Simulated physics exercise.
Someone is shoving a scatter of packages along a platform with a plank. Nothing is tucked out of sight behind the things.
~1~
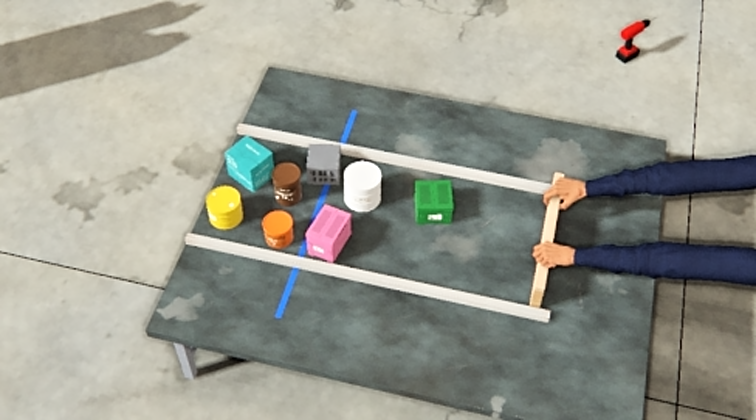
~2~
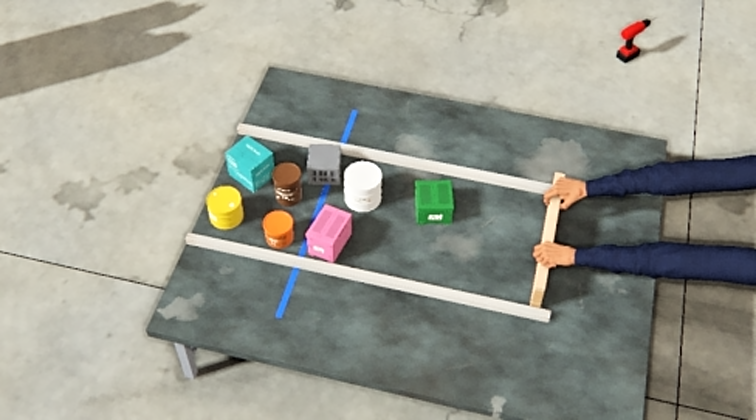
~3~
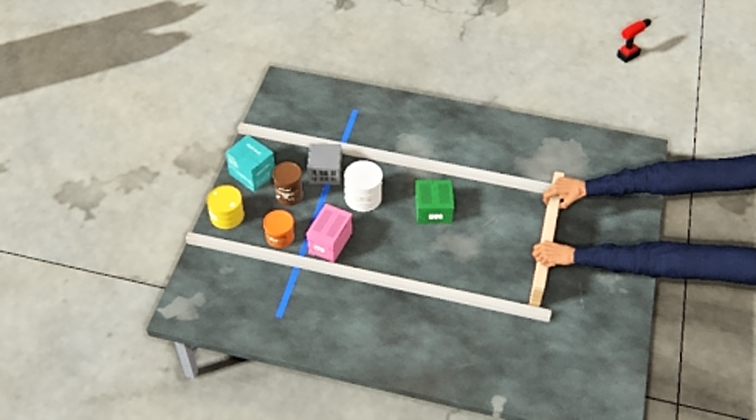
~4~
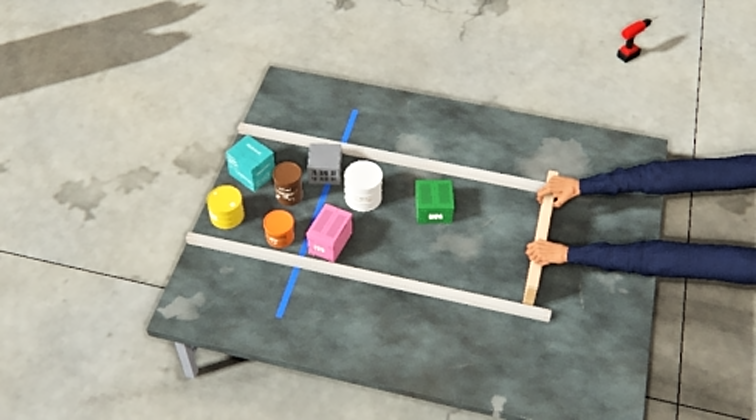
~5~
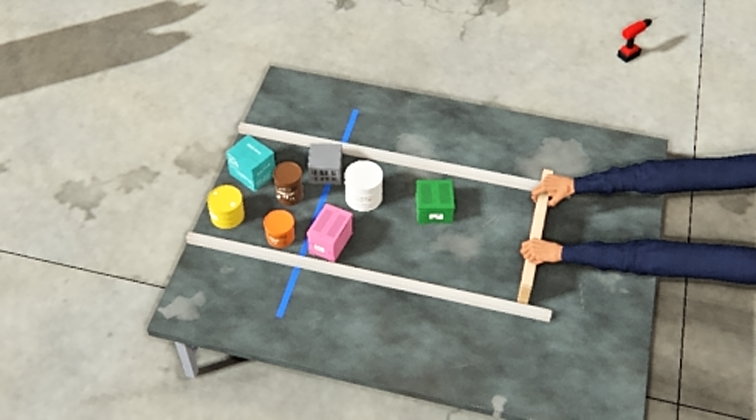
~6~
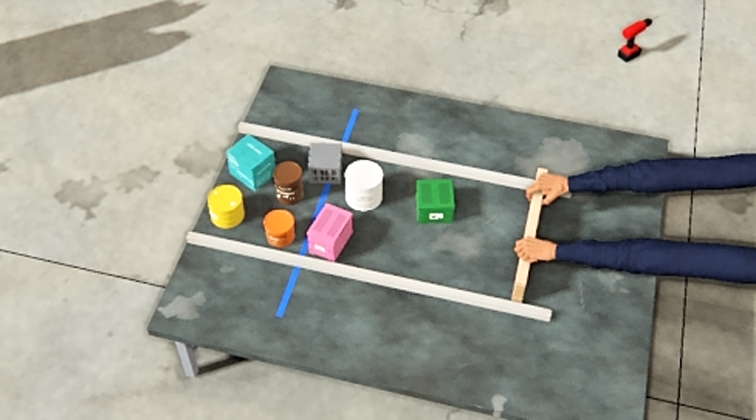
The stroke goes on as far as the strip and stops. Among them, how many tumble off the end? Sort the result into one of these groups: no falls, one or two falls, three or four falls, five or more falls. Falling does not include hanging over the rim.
No falls.
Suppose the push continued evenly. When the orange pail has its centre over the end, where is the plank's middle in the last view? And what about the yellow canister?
About (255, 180), and about (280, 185) for the other.
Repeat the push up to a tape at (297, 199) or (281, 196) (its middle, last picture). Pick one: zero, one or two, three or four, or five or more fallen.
The first spot gives just one or two, the second gives 1 or 2.
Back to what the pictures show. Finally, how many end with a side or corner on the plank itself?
2 are in contact with it.
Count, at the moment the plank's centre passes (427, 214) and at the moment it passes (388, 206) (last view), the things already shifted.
Tally at point one: 1; at point two: 3.
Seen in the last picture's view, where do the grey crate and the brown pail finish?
Grey crate: (284, 148); brown pail: (250, 188).
Early on, none off yet; yellow canister at rest near (226, 207); turquoise box at rest near (252, 163); brown pail at rest near (289, 184).
Finally, the number that fall off is zero.
